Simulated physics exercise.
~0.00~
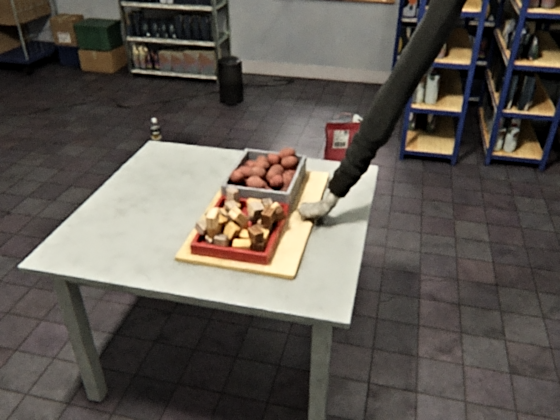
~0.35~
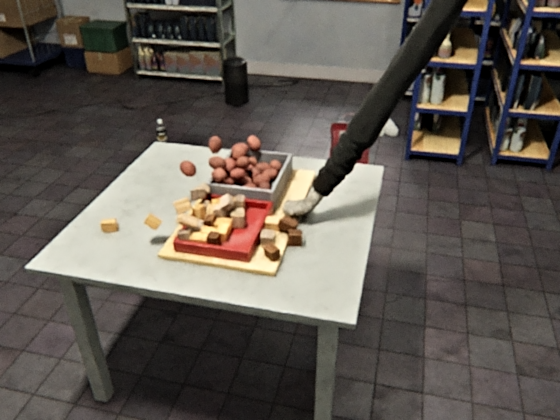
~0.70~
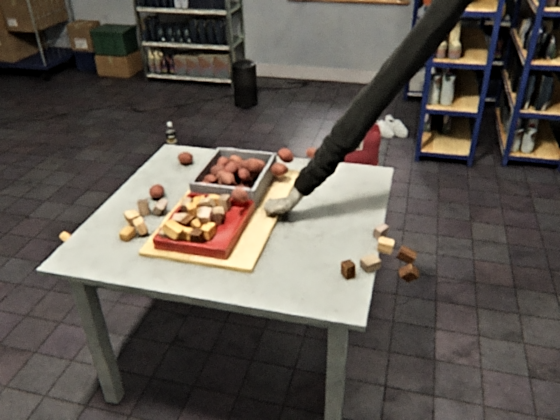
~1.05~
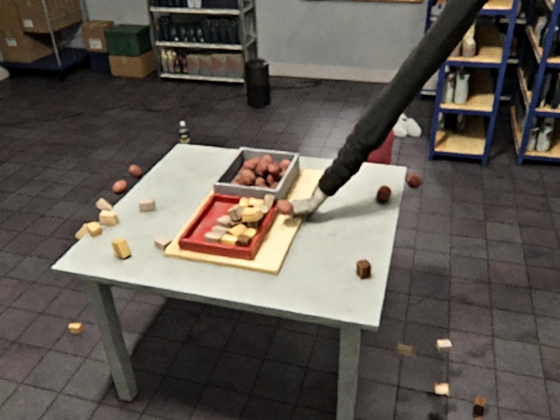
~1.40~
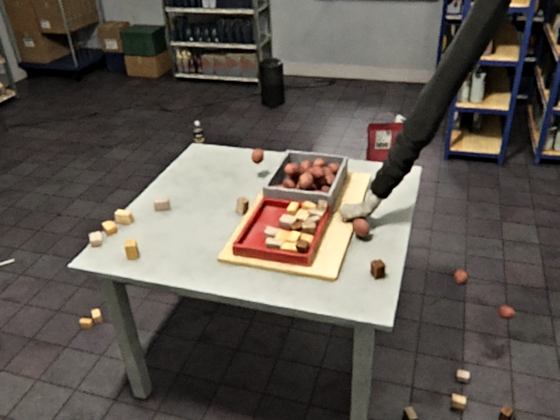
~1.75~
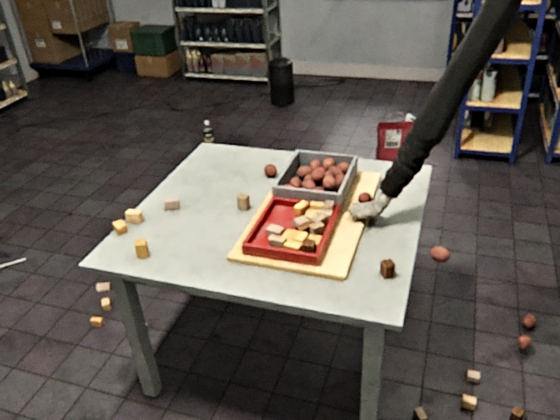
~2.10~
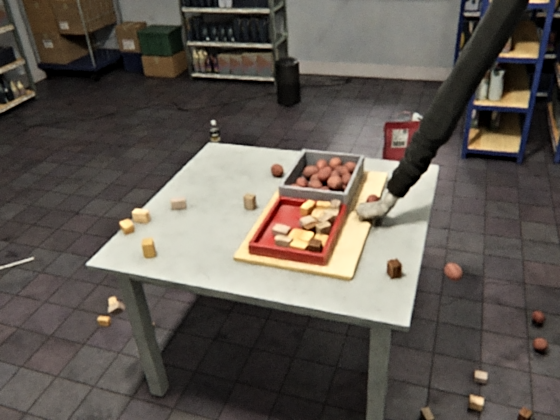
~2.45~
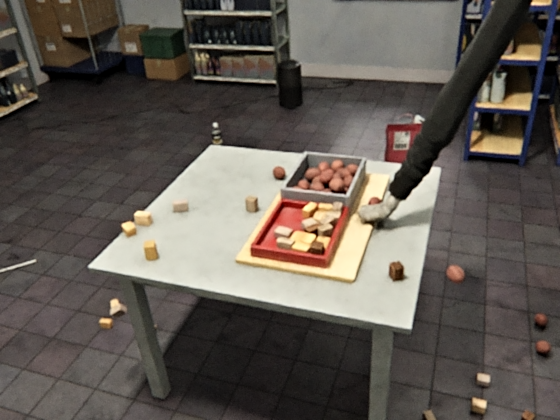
A dark-sleeved arm reaches in from the upper right over a pale table in a storeroom, seen from above, with stocked shelves and boxes behind. Its hand holds a light wooden board carrying a red tub of wooden blocks in front of a grey tub of red potatoes. The board slides left, and blocks and potatoes hop out over the walls. It shifts back right as more scatter across the tabletop and drop to the dark tiled floor on both sides. Finally the board rests, both tubs still partly filled, with strays lying on table and floor.
